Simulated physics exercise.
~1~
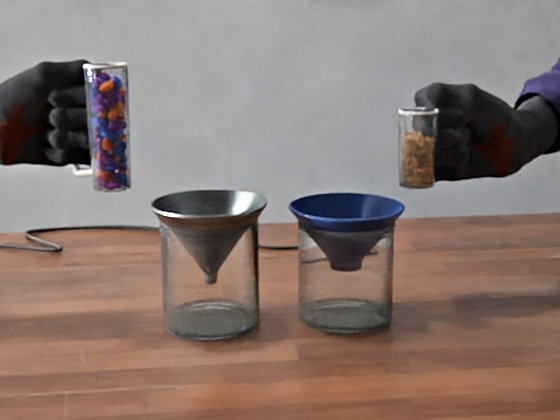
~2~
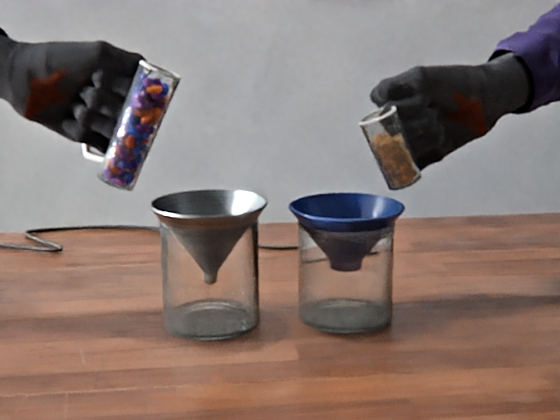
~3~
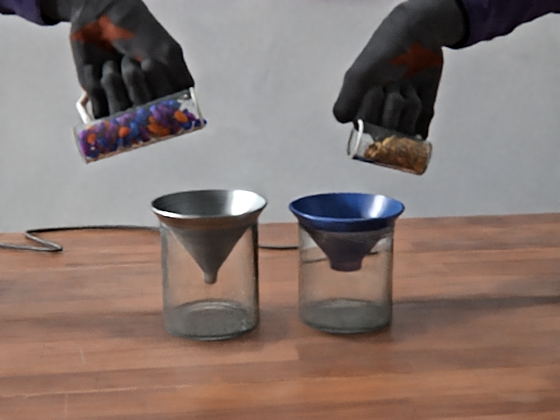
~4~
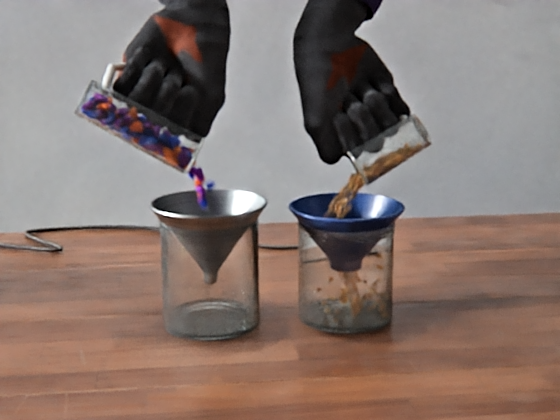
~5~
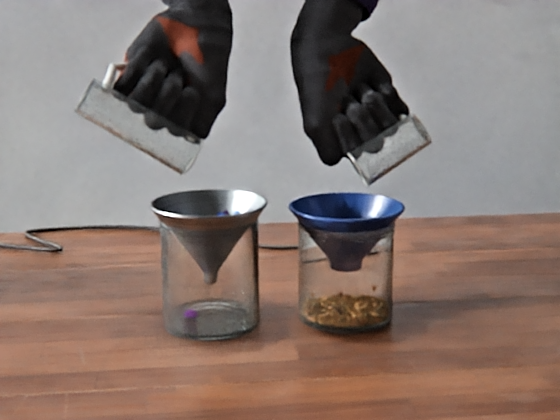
The clip shows two gloved hands tipping cups over funnels in clear jars, the left cup holding colourful pieces and the right golden-brown bits. Both cups empty; the left pieces mostly jam in the metal funnel, while the right contents all drop through the blue funnel into the jar.
